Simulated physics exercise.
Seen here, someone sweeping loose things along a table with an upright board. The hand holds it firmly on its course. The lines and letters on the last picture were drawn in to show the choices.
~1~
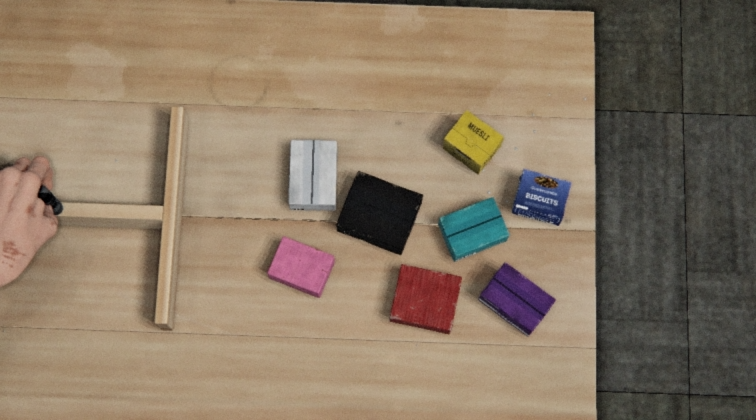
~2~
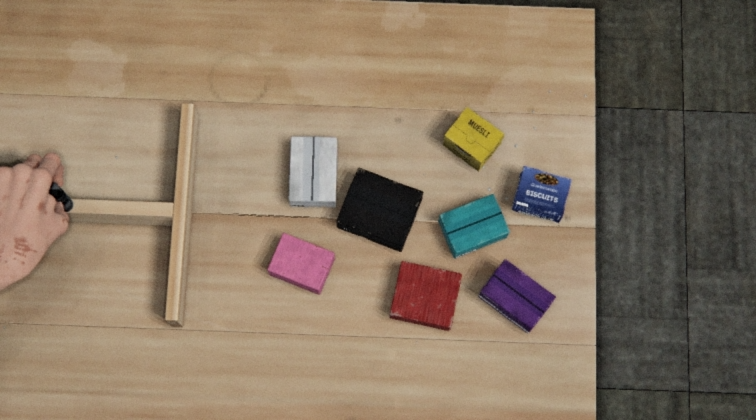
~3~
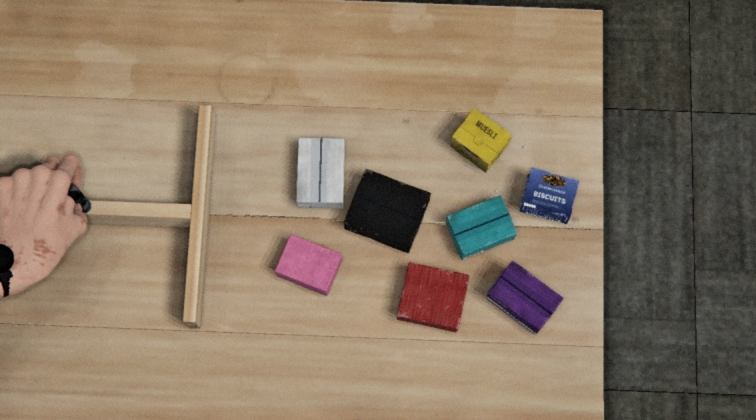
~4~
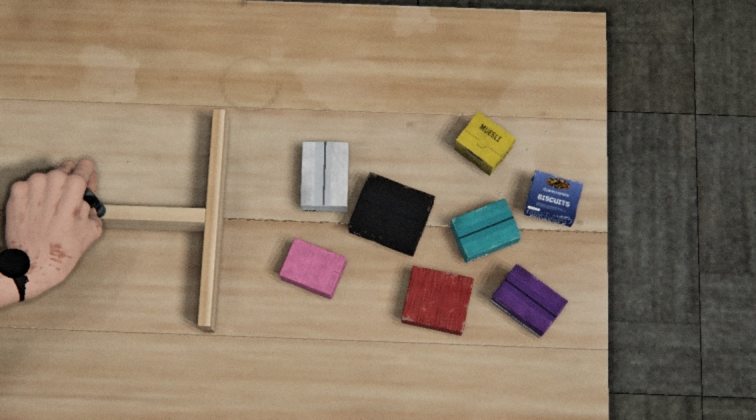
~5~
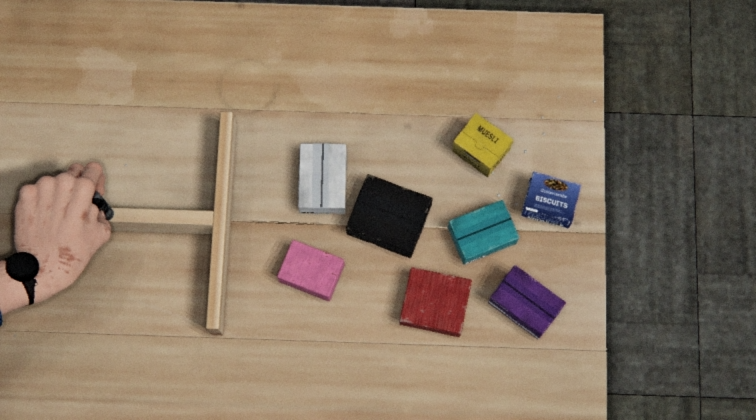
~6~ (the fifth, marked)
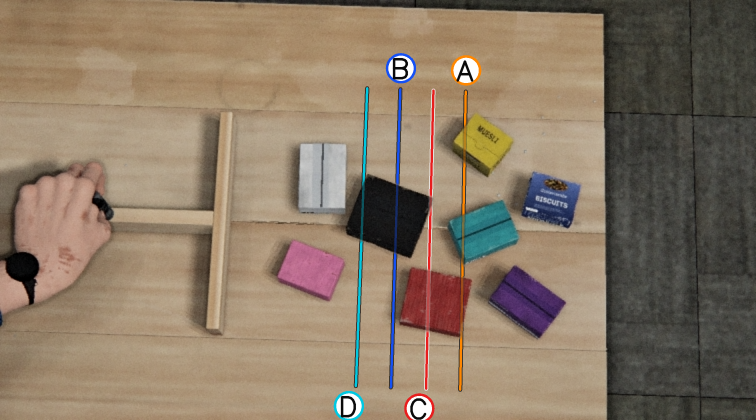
In the video, a hand at the left slides a T-shaped wooden board rightward across a table toward a scattered group of coloured blocks and boxes, narrowing the gap while the objects stay in their arrangement, untouched.
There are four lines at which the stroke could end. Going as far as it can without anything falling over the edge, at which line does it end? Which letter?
Line A.
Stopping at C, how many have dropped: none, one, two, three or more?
In all, none.
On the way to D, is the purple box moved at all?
No.
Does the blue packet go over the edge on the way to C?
By then, no.
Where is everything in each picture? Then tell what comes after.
In the first frame, turquoise box (474, 230); red block (426, 299); board (169, 213).
In the second frame, board (179, 209); black box (380, 210).
In the third frame, board (198, 211); pink block (309, 265).
In the fourth frame, board (212, 215); purple box (529, 301).
In the fifth frame, board (219, 218); red block (436, 302); blue packet (551, 201); black box (389, 216).
On the marked copy, A at (463, 236); B at (396, 234); C at (430, 235); D at (362, 233).
With A. Early on, board (307, 221); white box (341, 179); pink block (342, 262).
Further on, board (395, 224); purple box (544, 319); turquoise box (534, 251).
At the end, board (460, 226); turquoise box (590, 265); blue packet (566, 188); nothing has fallen.
As for the rest, B is safe but short; C is safe but short; D is safe but short.
